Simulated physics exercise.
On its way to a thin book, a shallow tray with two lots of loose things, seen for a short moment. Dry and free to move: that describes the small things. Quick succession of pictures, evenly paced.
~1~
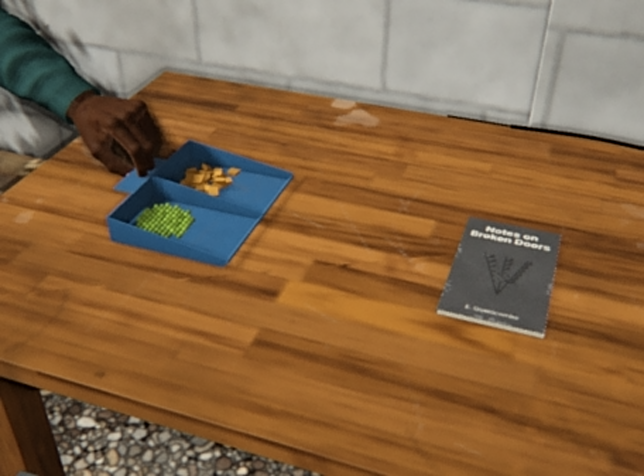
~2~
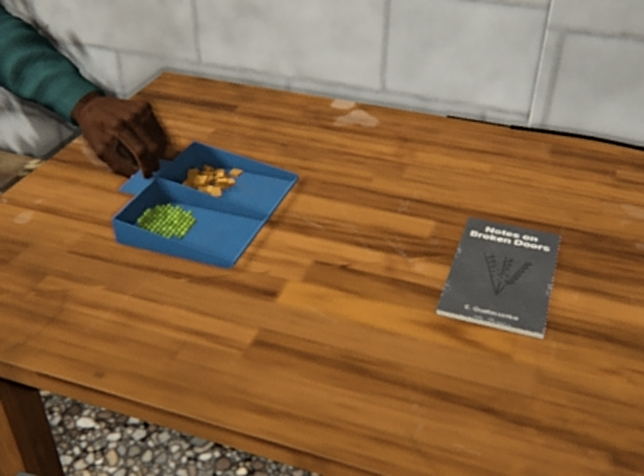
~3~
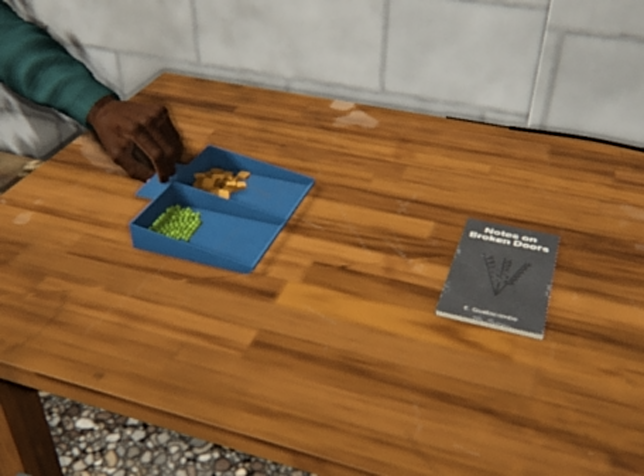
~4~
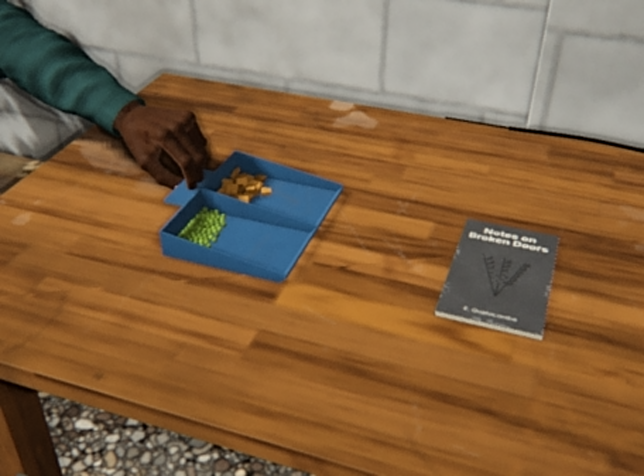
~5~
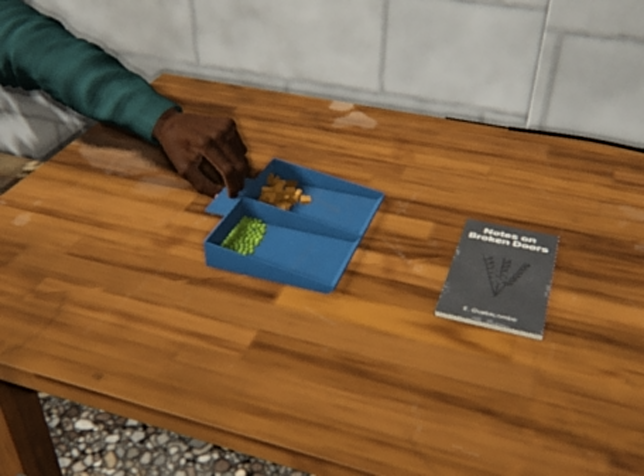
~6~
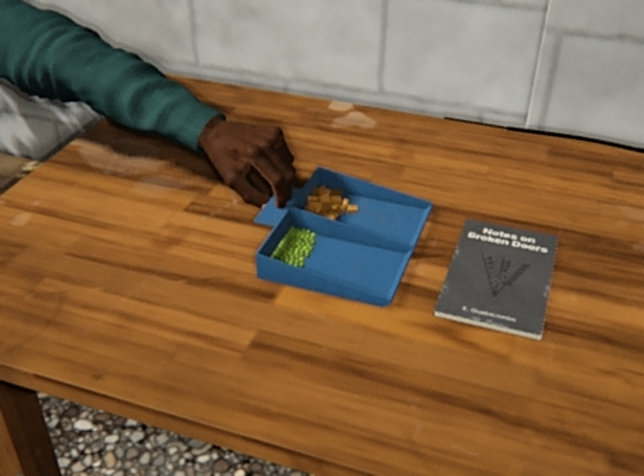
A hand in a green sleeve pushed a blue divided tray, with green peas in one section and brown cereal pieces in the other, rightward across a wooden table toward a thin grey book.
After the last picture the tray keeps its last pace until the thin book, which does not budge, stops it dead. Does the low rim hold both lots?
Near portion: Loses part of its load; Far portion: Loses part of its load.
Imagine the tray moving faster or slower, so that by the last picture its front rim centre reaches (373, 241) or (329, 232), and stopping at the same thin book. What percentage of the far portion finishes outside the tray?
Lab note: Share about 0 per cent at the first pace, 0 per cent at the second.
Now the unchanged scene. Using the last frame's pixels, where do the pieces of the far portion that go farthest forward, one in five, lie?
My estimate is somewhere around (507, 242).
Then, 0.03 s later than the last frame, tray still sliding, front rim near (439, 255); near portion all inside; far portion all inside.
Then, 0.15 s later than the last frame, tray stopped at the thin book; near portion just a few out of the tray; far portion just a few out of the tray.
Then, 0.36 s later than the last frame, tray stopped at the thin book; near portion roughly half out of the tray; far portion roughly half out of the tray.
When it is over, tray stopped at the thin book; near portion roughly half out of the tray; far portion roughly half out of the tray.
